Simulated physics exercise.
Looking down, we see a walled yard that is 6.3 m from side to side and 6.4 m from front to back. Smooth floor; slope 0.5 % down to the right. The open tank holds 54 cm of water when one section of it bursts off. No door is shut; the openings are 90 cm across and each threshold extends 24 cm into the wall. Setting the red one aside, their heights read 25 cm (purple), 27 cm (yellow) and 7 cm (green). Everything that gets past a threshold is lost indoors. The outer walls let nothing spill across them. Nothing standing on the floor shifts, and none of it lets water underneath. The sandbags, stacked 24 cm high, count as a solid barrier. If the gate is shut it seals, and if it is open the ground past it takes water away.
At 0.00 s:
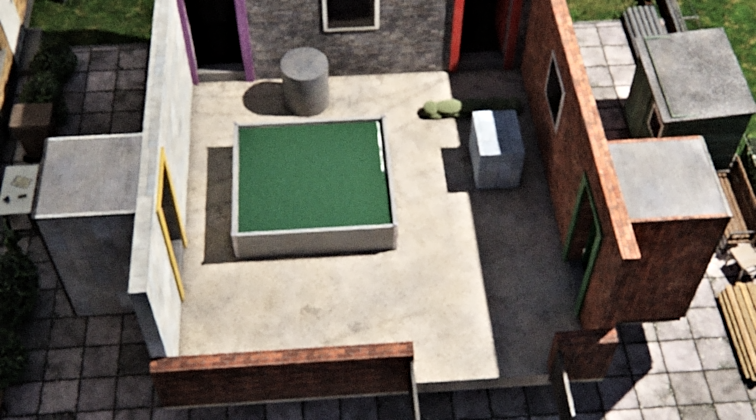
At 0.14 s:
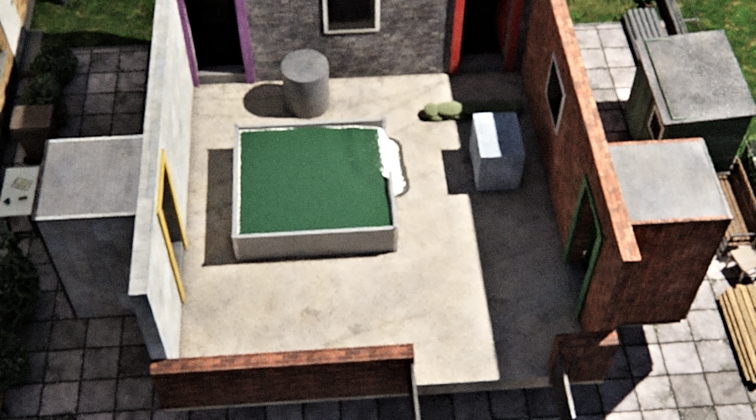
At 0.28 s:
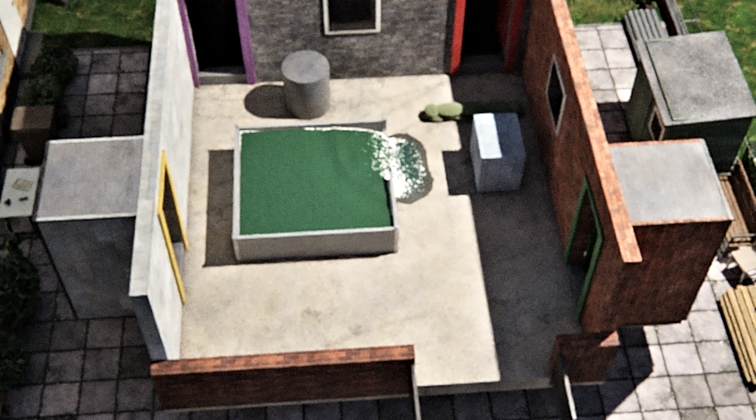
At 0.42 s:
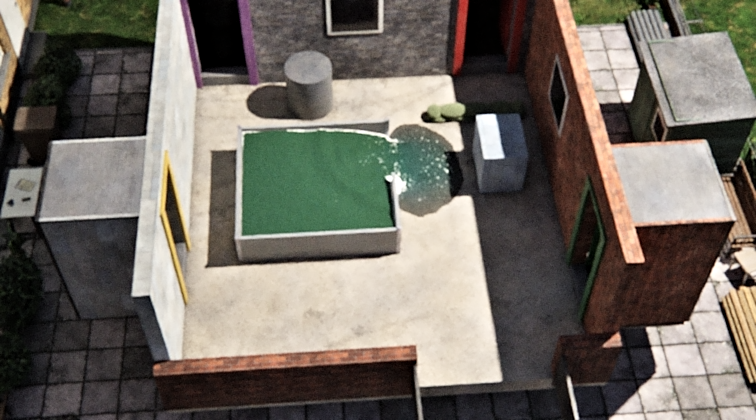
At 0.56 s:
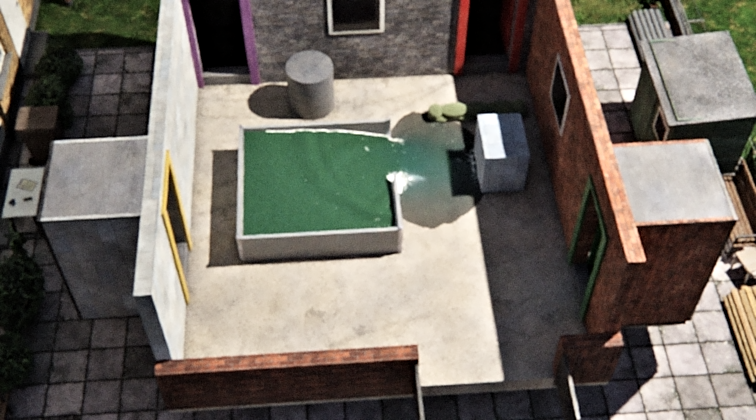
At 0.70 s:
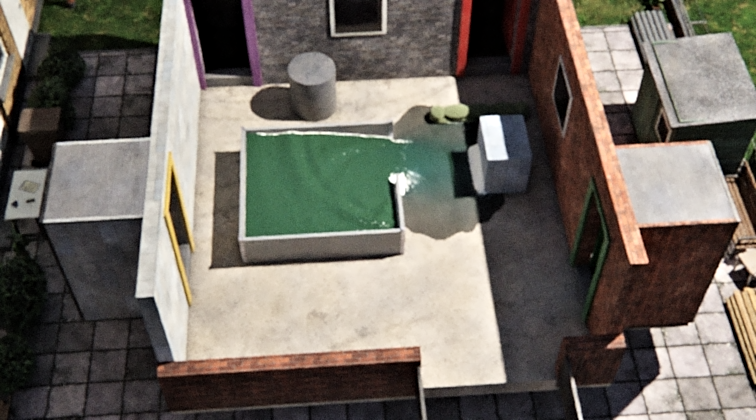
We see a roofless walled yard from above, where a low tank of green liquid bursts open on its right side, and the liquid pours through the gap, foaming and spreading across the pale floor around a grey block.
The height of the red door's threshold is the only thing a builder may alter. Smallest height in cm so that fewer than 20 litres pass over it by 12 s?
I would say 11 cm.
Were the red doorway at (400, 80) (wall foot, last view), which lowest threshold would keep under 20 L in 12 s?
9.0 cm.
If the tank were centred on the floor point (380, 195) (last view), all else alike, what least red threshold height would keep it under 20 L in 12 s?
Roughly 13.0 centimetres.
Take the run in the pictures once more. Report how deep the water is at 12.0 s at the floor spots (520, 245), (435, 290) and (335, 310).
About 5, 4 and 3 cm respectively.
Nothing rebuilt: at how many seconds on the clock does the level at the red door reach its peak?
Approximately 2.8 s.
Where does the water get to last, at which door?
Coming last is the yellow one.
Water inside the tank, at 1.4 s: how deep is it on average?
On average, around 43 cm.
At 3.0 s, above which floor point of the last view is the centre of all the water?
The centre of all the water is around (391, 193).
After 1.4 s water covers 15 % of the floor, deepest (38 cm) near (470, 164); it has not reached the red door.
After 3.0 s water covers 45 % of the floor, deepest (34 cm) near (533, 131); 16 cm at the red door, 0 litres in over its 25 cm threshold.
After 12.0 s water covers 95 % of the floor, deepest (12 cm) near (533, 131); 7 cm at the red door, 0 litres in over its 25 cm threshold.
At the red door as built, the water arrived by 2.2 s and peaked near 16 cm at 2.8 s.
With a threshold of 9.5 cm, 29 litres would have come in within the 12 s; with 13.5 cm, 9 litres. So under 20 litres takes about 11 cm.
